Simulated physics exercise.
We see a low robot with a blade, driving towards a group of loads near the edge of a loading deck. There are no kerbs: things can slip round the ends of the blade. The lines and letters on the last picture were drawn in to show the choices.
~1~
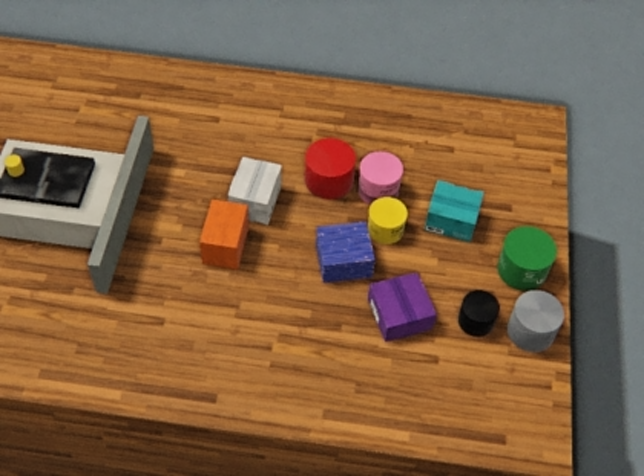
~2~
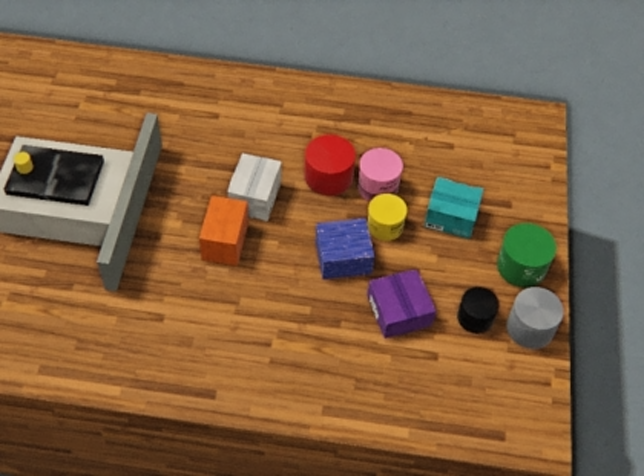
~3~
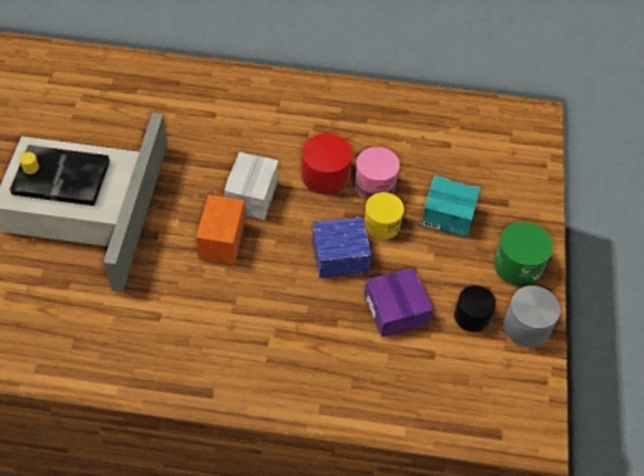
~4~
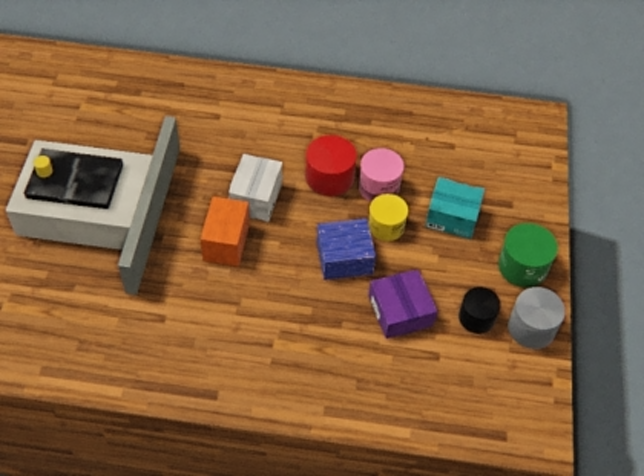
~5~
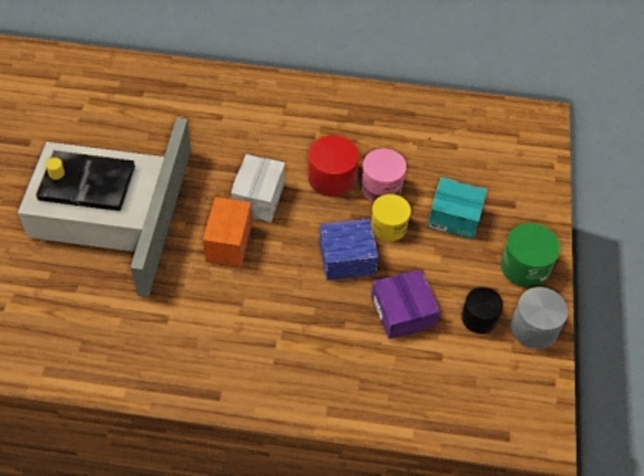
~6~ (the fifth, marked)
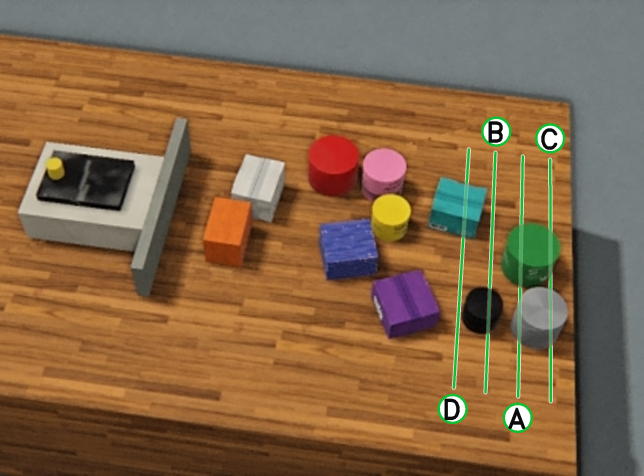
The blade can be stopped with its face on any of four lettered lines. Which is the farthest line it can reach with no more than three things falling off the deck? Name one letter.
No farther than B.
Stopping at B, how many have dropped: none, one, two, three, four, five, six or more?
By then, two.
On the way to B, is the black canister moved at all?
Yes.
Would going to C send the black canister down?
By then, yes.
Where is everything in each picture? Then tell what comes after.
Pink pail (380, 180); purple parcel (401, 307); red canister (330, 169), in the first picture.
Robot (61, 175); blue crate (344, 249), in the second picture.
Robot (67, 175); green pail (523, 254), in the third picture.
Robot (81, 178); orange crate (226, 232), in the fourth picture.
Robot (93, 180); white box (258, 188); turquoise parcel (457, 208); pink pail (383, 177), in the fifth picture.
On the marked copy, A at (521, 266); B at (491, 262); C at (551, 270); D at (462, 258).
Taking B. A third of the way, robot (210, 195); red canister (347, 160); pink pail (387, 177).
Two thirds of the way, robot (330, 211); turquoise parcel (509, 210); blue crate (463, 264).
When it is over, robot (424, 223); green pail over the edge; grey canister over the edge; two fallen.
As for the rest, A drops six; C drops eight; D is within the limit but short.
